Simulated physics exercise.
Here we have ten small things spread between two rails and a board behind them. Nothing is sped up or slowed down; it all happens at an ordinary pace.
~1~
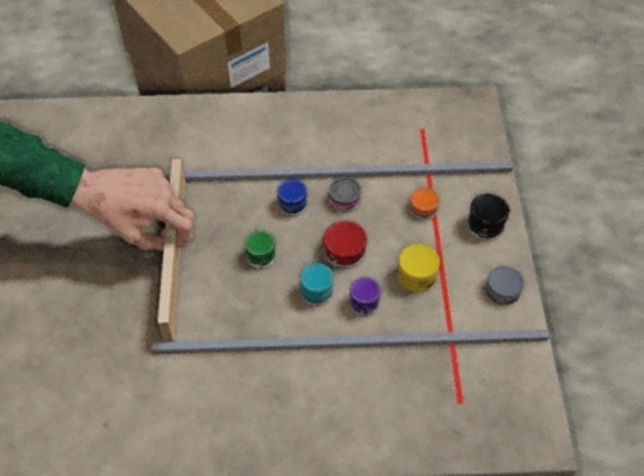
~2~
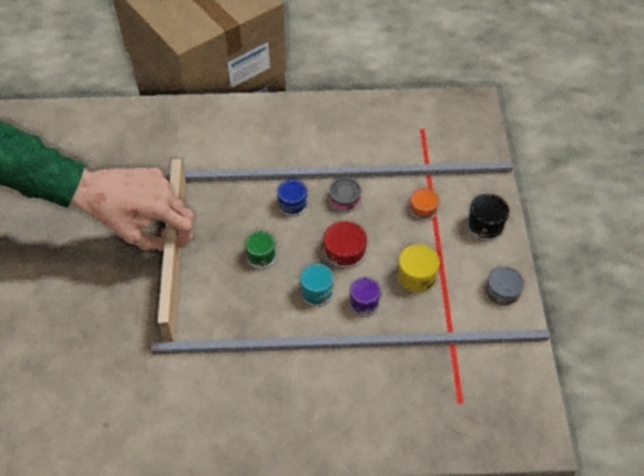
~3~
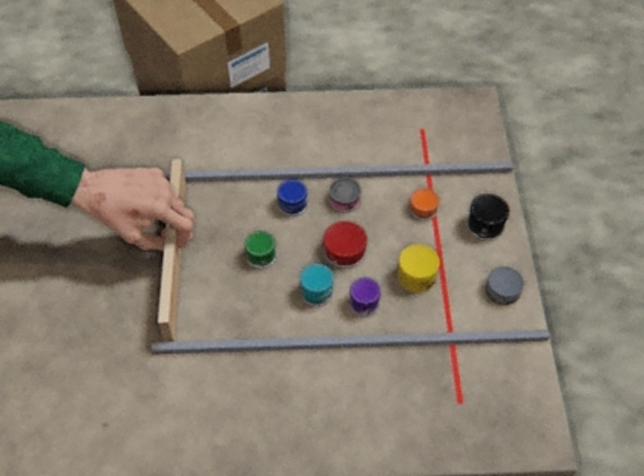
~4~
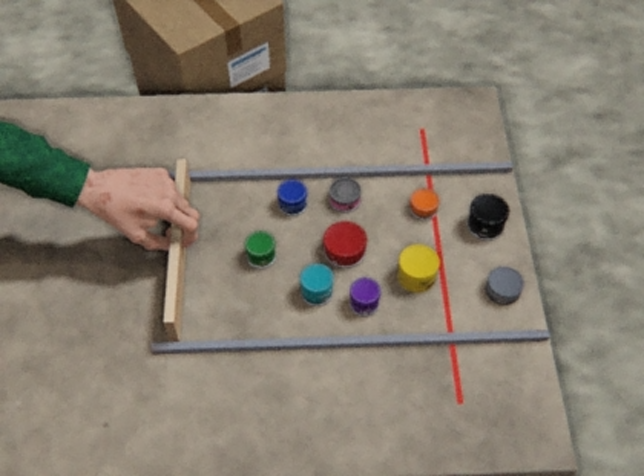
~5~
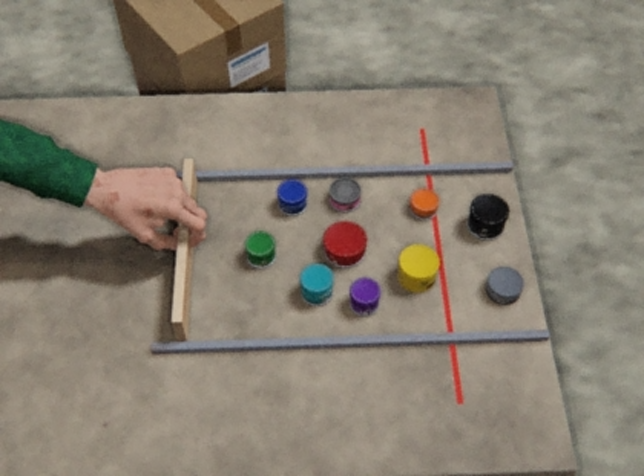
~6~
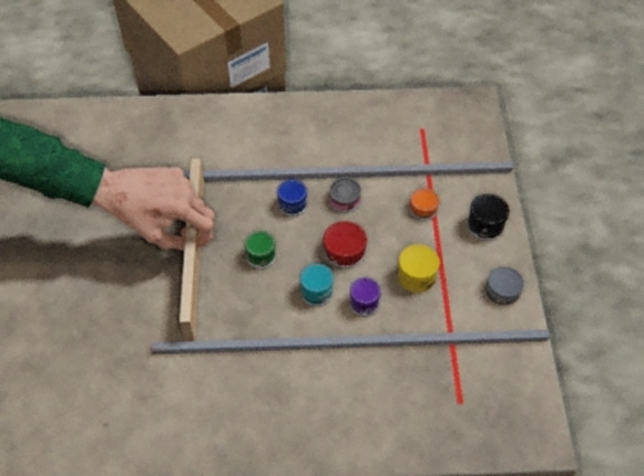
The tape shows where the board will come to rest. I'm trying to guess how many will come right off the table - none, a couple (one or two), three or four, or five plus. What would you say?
Going by the pictures, zero pieces get pushed right off.
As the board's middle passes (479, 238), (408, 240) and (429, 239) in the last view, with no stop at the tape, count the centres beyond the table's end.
Result per place: 1; 0; 0.
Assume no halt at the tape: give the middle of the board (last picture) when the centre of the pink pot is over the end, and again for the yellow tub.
The middle is at (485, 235) when it's the pink pot, and at (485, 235) when it's the yellow tub.
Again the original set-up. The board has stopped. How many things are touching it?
4.
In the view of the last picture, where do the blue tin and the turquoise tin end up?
(447, 192) and (462, 281).
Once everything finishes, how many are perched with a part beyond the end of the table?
It's 1.
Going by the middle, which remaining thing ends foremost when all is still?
It's the black tin that ends nearest.
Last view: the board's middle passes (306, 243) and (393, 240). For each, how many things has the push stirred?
At the first spot the count is 5, and at the second it is 8.
Soon after, none off yet; grey tub at rest near (505, 286); black tin at rest near (488, 217); orange tin at rest near (424, 204).
At rest, the number that fall off is zero.
